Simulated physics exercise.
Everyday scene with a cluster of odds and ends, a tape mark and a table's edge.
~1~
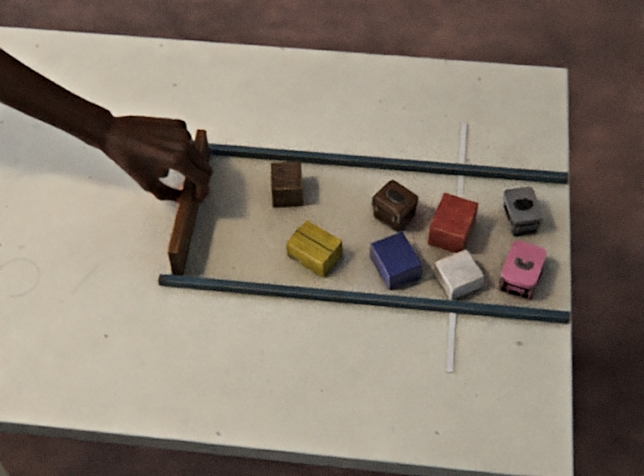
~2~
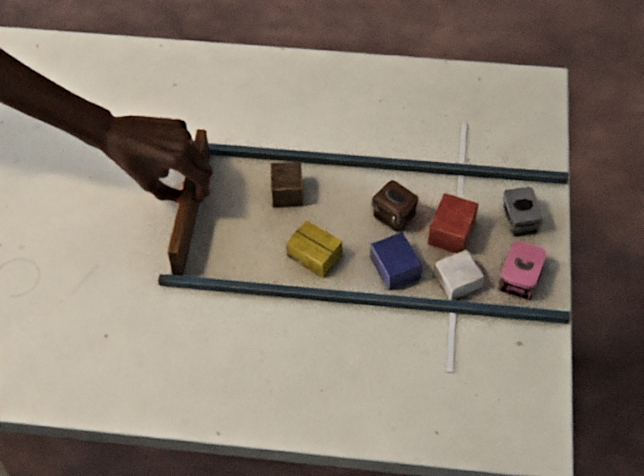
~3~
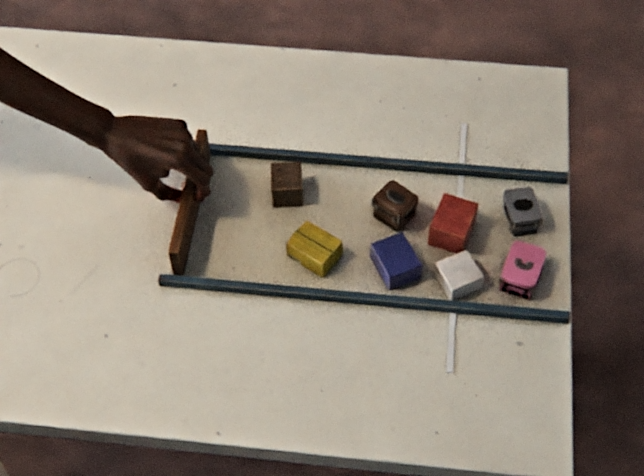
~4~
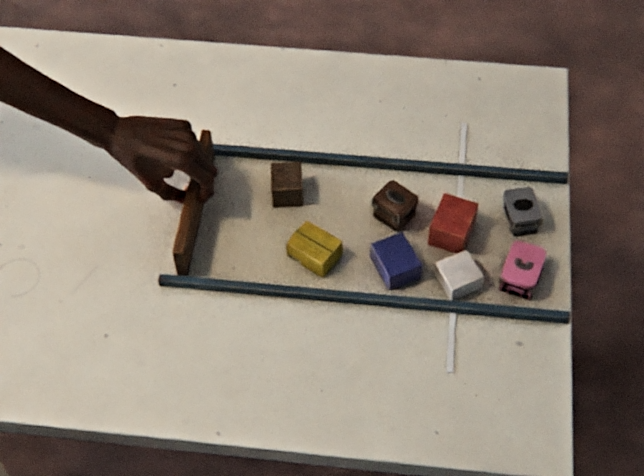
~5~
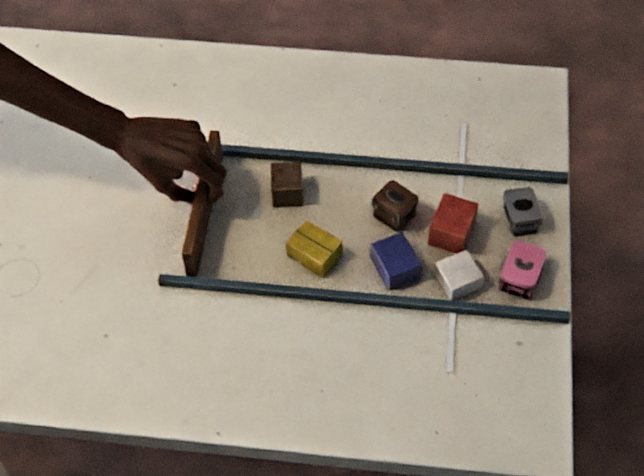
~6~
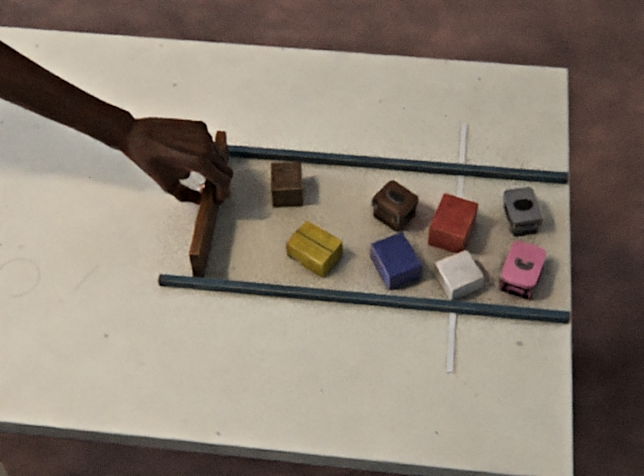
A hand holding an upright wooden board stays almost still at first, at the left end of two dark rails on a pale table. Then it slides the board a short way right, toward the dark brown block and yellow box, while these and the other small objects stay put.
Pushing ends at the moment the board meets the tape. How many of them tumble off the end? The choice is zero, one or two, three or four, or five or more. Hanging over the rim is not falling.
I predict the count lost over the end will be one or two.
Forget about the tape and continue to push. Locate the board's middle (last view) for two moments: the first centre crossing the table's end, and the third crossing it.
In pixels, around (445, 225) followed by around (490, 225).
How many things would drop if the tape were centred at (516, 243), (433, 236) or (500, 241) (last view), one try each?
Those tries give 4, 0 and 3.
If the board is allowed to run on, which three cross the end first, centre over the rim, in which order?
In order: The pink case, then the white block, then the red block.
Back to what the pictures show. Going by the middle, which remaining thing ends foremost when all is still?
Answer: The white block.
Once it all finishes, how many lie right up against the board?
Number: 2.
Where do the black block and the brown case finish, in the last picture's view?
Final positions - black block around (475, 200), brown case around (510, 218).
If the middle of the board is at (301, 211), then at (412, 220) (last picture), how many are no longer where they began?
Counts: 2 and 8.
A little later, none off yet; pink case at rest near (522, 270); grey case at rest near (521, 212); white block at rest near (459, 275).
When it is over, the number that fall off is one or two; down, pink case.
